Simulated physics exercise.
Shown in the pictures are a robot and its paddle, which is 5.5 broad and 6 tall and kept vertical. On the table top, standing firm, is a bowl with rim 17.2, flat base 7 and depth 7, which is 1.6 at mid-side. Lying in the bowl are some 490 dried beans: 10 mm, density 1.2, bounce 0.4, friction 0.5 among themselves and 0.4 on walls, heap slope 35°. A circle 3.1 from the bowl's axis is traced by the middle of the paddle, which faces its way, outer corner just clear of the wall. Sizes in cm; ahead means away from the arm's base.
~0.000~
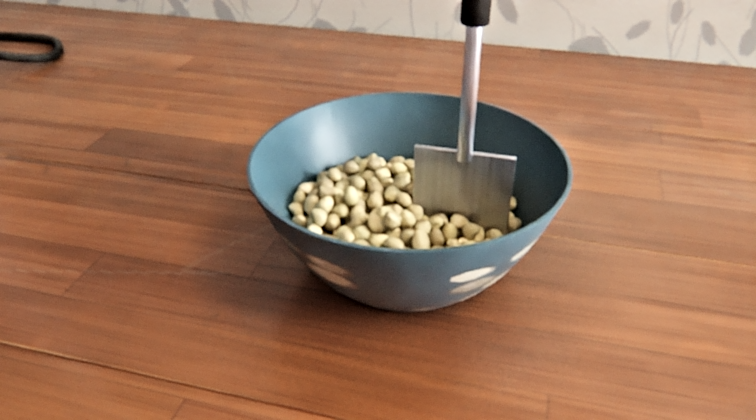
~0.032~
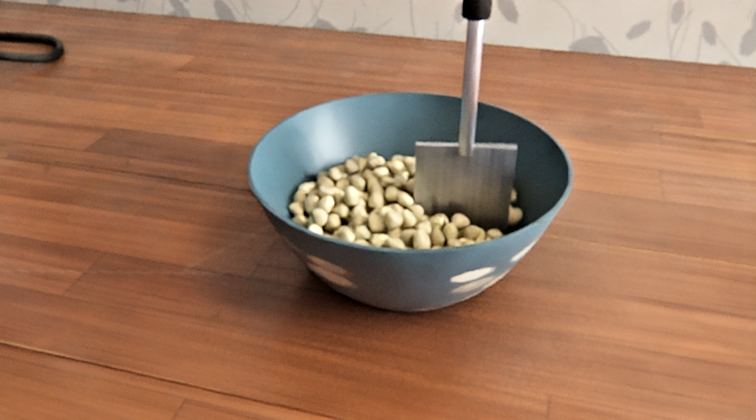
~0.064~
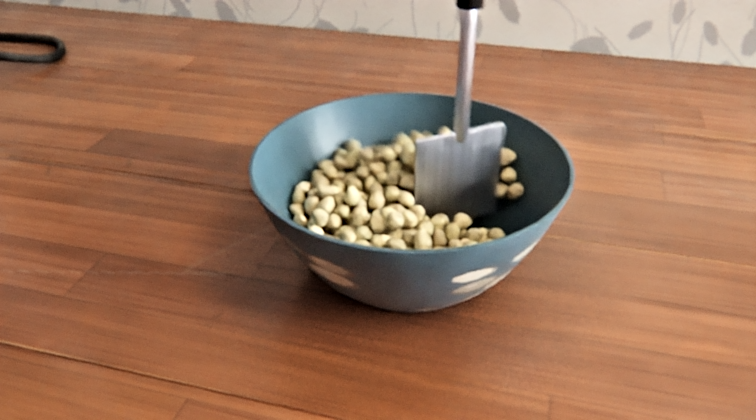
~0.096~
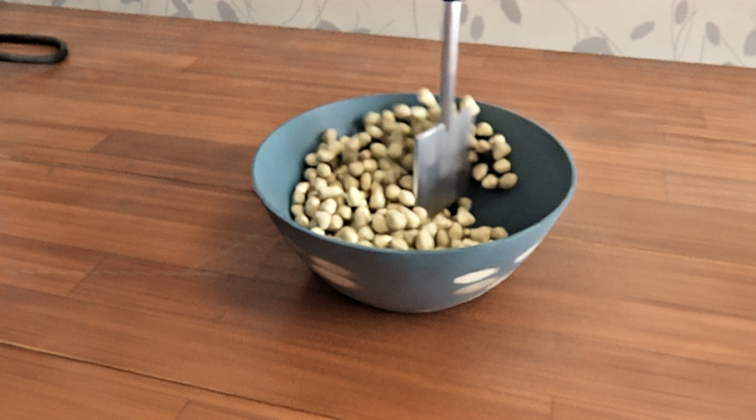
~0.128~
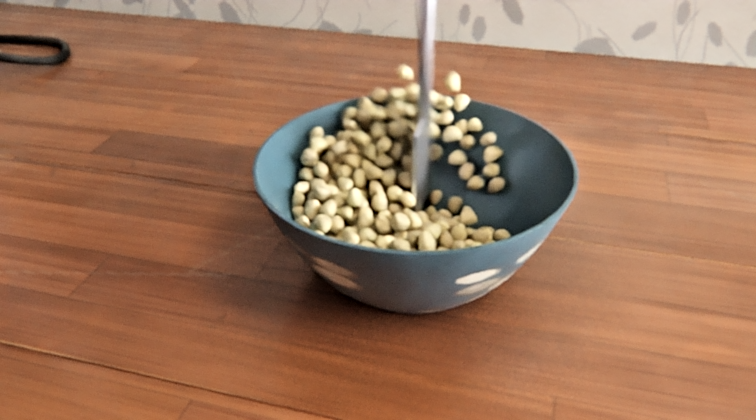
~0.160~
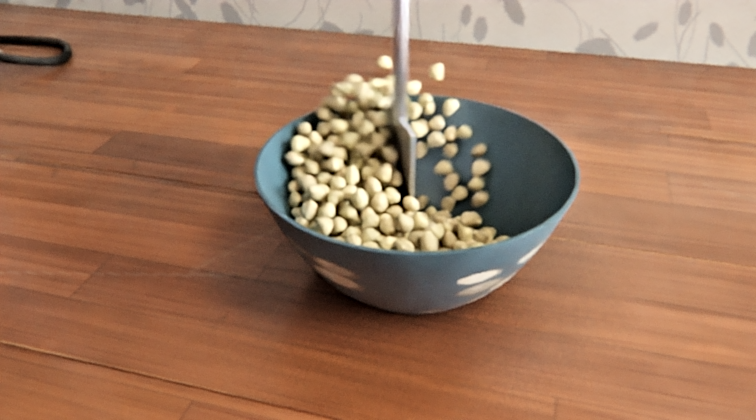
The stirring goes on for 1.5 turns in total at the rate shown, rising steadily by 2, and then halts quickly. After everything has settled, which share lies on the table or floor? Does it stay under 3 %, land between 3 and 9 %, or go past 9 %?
It goes past 9 %.
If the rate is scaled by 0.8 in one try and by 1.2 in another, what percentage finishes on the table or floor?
First try close to 15, second close to 30, in per cent.
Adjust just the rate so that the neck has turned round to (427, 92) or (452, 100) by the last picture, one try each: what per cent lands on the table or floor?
Roughly 10 and 5 percent, in that order.
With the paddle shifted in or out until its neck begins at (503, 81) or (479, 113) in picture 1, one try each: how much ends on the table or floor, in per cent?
0 and 20 per cent.
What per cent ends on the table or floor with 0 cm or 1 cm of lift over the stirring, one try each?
35 % and 25 %.
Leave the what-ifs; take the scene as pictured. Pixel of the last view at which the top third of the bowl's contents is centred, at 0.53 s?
The centre is roughly (437, 165).
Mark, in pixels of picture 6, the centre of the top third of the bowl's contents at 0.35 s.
Upper-third centre: Approx. (441, 229) px.
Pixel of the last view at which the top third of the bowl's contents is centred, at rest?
Somewhere close to (412, 208).
By 0.35 s, 282° round, highest piece 10 above the table; 431 in the bowl, 26 on the table or floor, 35 in flight or on the tool.
By 0.53 s, 82° round, highest piece 8 above the table; 399 in the bowl, 84 on the table or floor, 9 in flight or on the tool.
By 0.82 s, 180° round, highest piece 6 above the table; 391 in the bowl, 101 on the table or floor.
By 1.52 s, 180° round, highest piece 6 above the table; 391 in the bowl, 101 on the table or floor.
Final count, 391 in the bowl, 101 on the table or floor. That is 21 % on the table or floor.
